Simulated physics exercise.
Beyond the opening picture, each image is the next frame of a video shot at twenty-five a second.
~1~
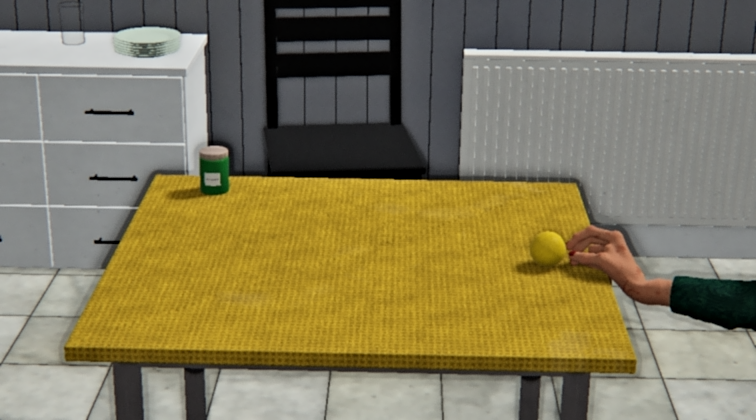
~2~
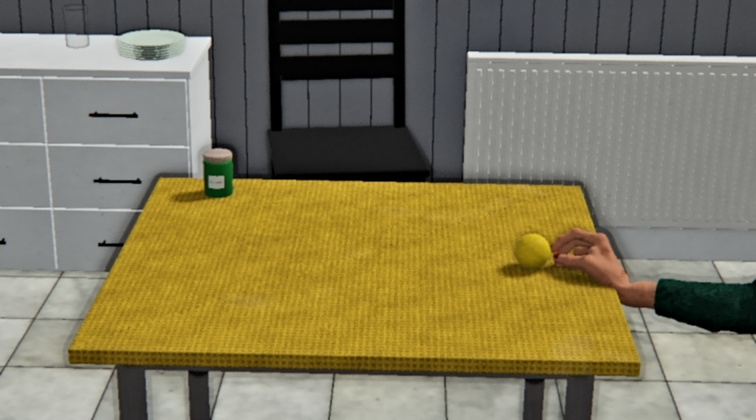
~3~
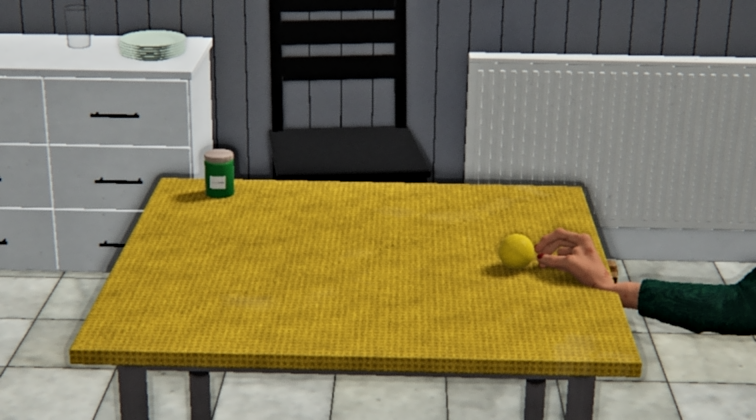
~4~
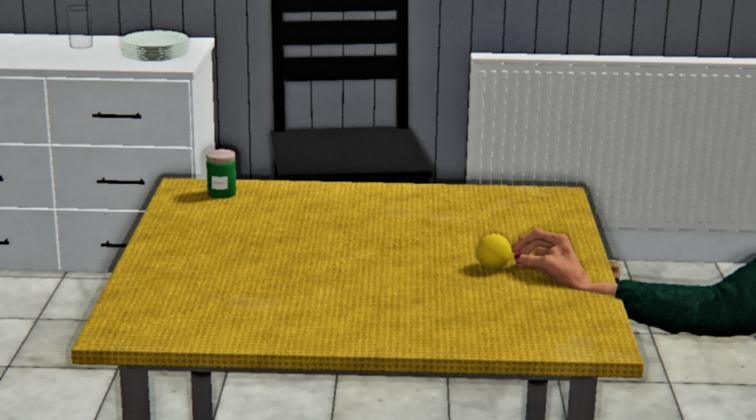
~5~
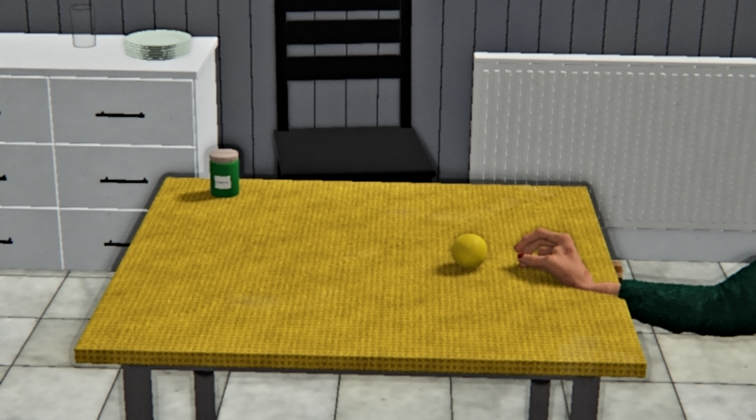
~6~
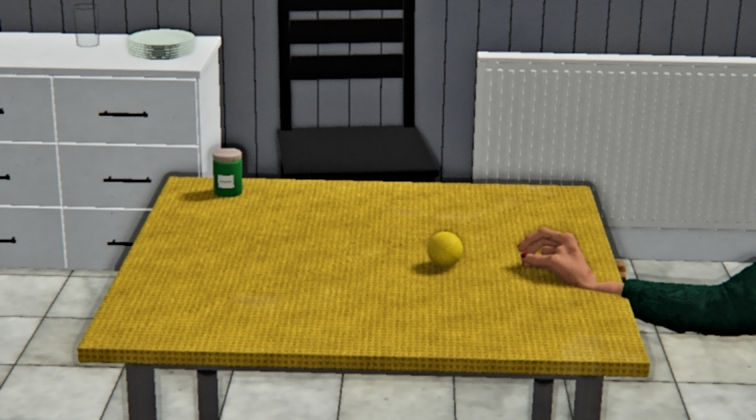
In the video, a hand in a dark green sleeve pushes a yellow lemon leftward across a yellow table, then stays back as the lemon keeps moving left, while a green jar sits near the far left corner.
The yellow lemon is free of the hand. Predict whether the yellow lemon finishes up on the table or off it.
Goes over.
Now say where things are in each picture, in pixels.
The first picture shows under the hand; yellow lemon (548, 249).
The second picture shows under the hand; yellow lemon (532, 252).
The third picture shows under the hand; yellow lemon (517, 252).
The fourth picture shows yellow lemon (494, 252).
The fifth picture shows yellow lemon (469, 251) displaced about its own width.
The sixth picture shows yellow lemon (445, 250) displaced about its own width.
Then, 0.20 s past the last view, yellow lemon displaced well along near (311, 246).
Then, 0.50 s past the last view, yellow lemon now off the table.
Then, 0.90 s past the last view, things are still on the move.
Finally, off the table, yellow lemon.
